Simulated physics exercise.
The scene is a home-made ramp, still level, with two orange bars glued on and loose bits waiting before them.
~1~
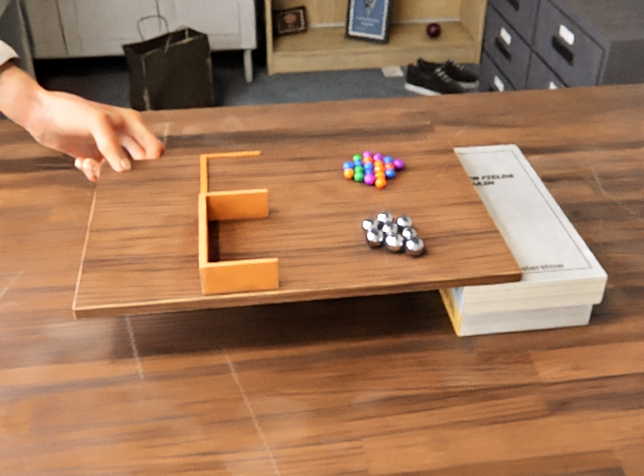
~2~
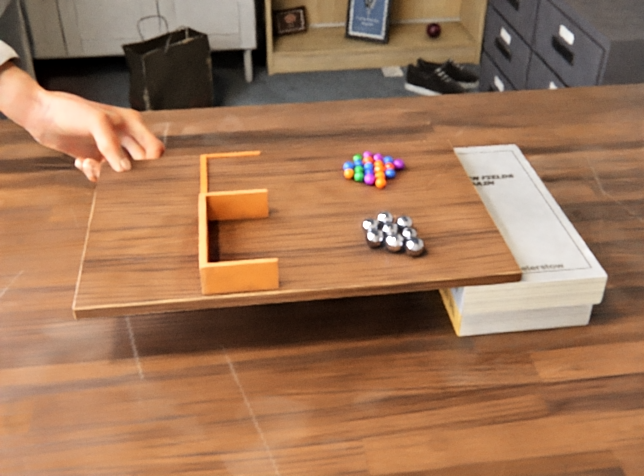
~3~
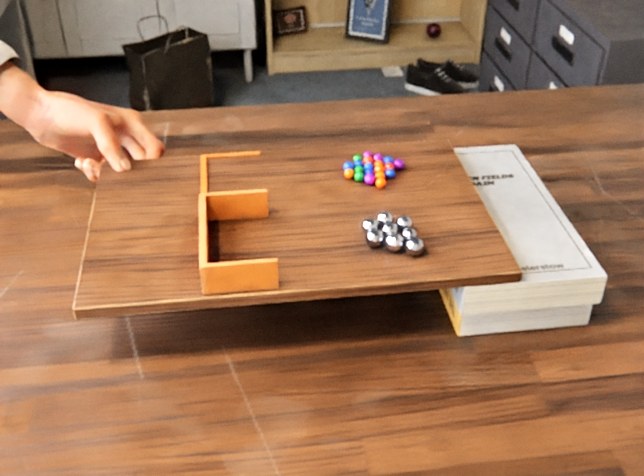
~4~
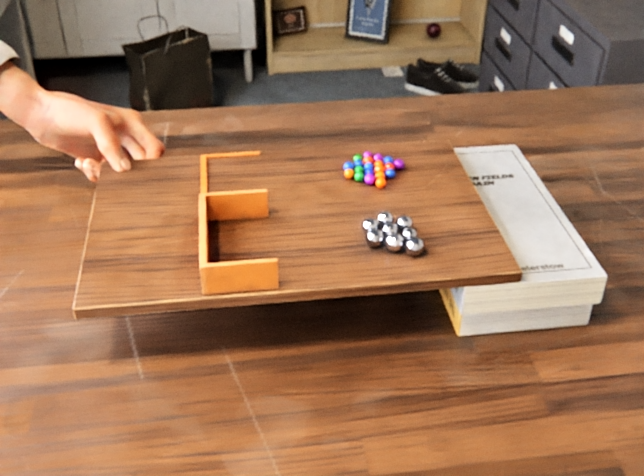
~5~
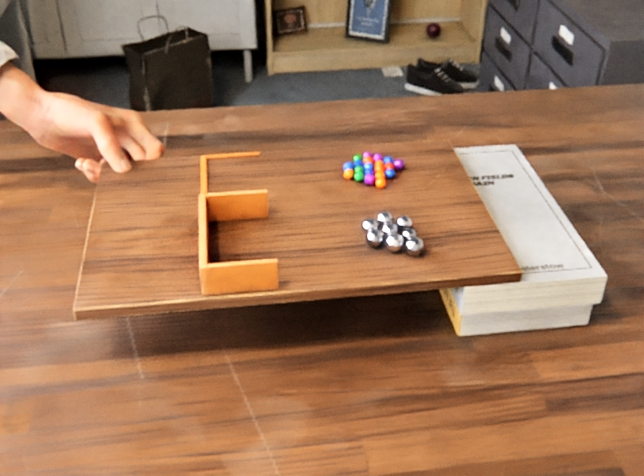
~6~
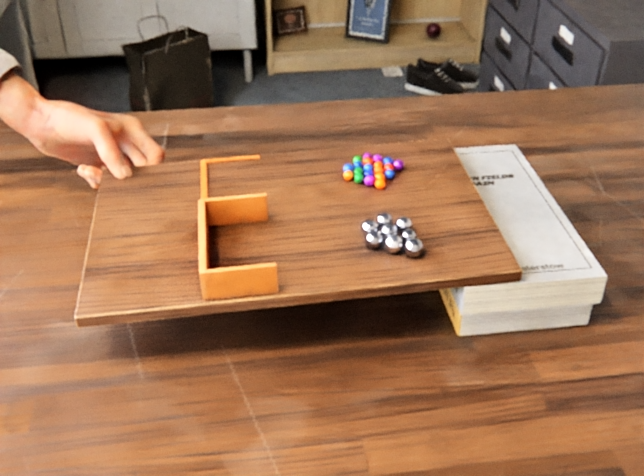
A person's hand reaches in from the left over a wooden board on a brown tabletop, seen from slightly above, with shelves and drawers behind. Orange bars stand left of centre, small multicoloured balls and shiny silver balls sit in two clusters to the right, and white books lie under the right end. The hand barely shifts, then the board's left end dips very slightly.
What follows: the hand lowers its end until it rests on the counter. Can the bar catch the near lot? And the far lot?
Outcome: The near lot is going to gather behind its barrier, the far lot is going to continue past its barrier.
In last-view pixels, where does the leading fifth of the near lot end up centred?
Pretty much at (220, 264), I'd say.
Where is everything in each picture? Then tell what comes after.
Held end of the board near (87, 306), level; book pile near (492, 220), low, a small part of the board's length; near lot near (390, 231), a few steel balls; far lot near (369, 168), a few round plastic beads; near bar near (204, 241), taller than the pieces; far bar near (204, 183), much lower than a piece, in the first frame.
Held end of the board near (87, 306), level; far lot near (369, 168), in the second frame.
Held end of the board near (87, 306), level; near lot near (390, 231), in the third frame.
Held end of the board near (87, 306), level; far lot near (369, 168), in the fourth frame.
Held end of the board near (88, 307), level; near lot near (390, 231), in the fifth frame.
Held end of the board near (89, 314), down by 2°; book pile near (492, 220); near lot near (389, 233), not moving; far lot near (369, 169), not moving; near bar near (204, 247); far bar near (204, 188), in the sixth frame.
Then, 0.35 s on from there, board sloping at 9°; near lot on its way down; far lot on its way down.
Then, 0.66 s on from there, board resting at 11°; near lot has reached its bar; far lot on its way down.
Then, 0.93 s on from there, board resting at 11°; near lot has reached its bar; far lot the bulk past its bar.
In the end, board resting at 11°; near lot gathered behind its bar; far lot the bulk past its bar.
